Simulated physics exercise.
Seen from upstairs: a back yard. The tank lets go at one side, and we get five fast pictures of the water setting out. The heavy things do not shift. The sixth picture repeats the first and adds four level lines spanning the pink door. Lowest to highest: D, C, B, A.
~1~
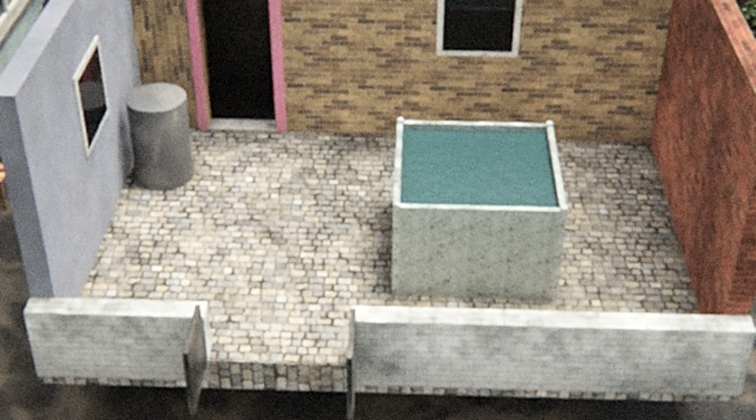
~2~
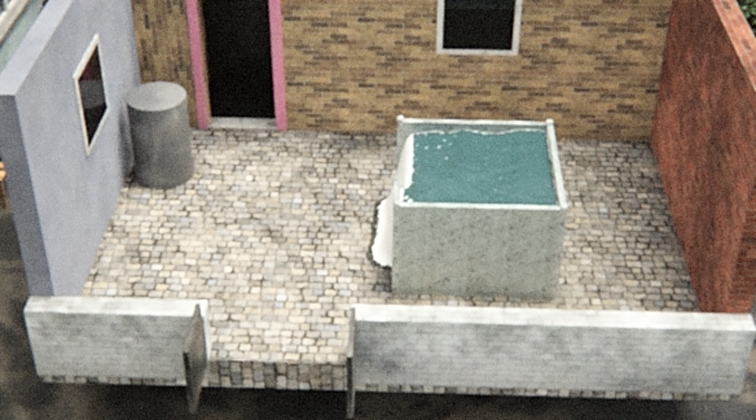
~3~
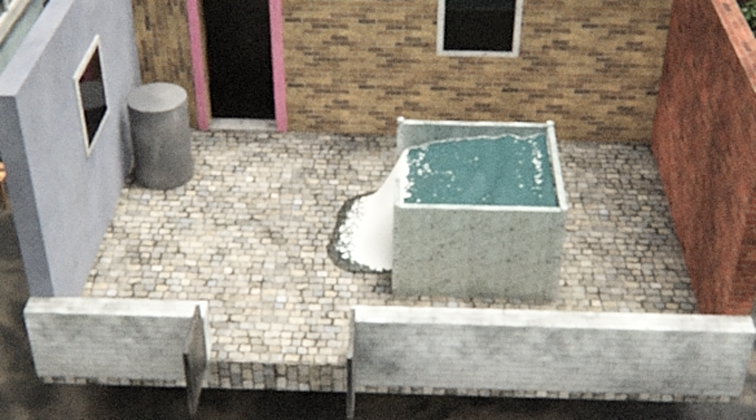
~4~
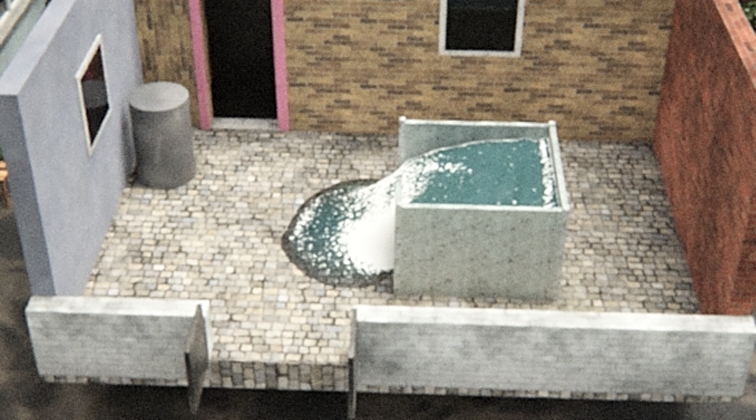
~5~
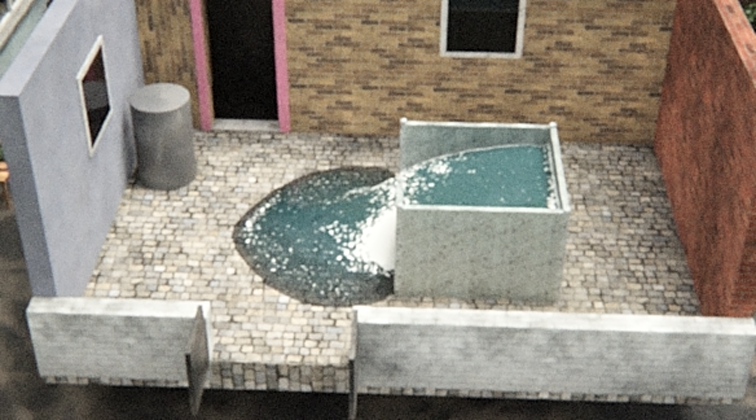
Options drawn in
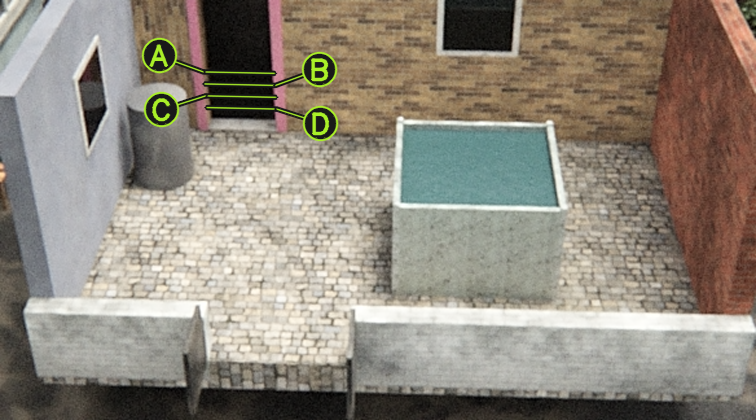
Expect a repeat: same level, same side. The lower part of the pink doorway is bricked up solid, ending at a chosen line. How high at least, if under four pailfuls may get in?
D is the one.
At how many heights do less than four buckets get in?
All of the four.
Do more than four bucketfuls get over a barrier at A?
No, not at all.
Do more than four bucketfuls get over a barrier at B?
No, that is safe.
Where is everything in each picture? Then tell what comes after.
Water in the tank at rest, its middle at (477, 169); foot of the pink doorway at (243, 130); open gate at (279, 299), in the first frame.
In the second frame, 1 % of the ground under water, visible out to (380, 262).
In the third frame, 4 % of the ground under water, visible out to (342, 262).
In the fourth frame, 8 % of the ground under water, visible out to (288, 237).
In the fifth frame, 16 % of the ground under water, visible out to (240, 240).
In lime, A at (239, 72); B at (239, 84); C at (240, 96); D at (241, 108); from the bottom up D, C, B, A.
For mark A, nothing gets over.
For mark B, nothing gets over.
For mark C, nothing gets over.
For mark D, a splash gets over, under a bucket.
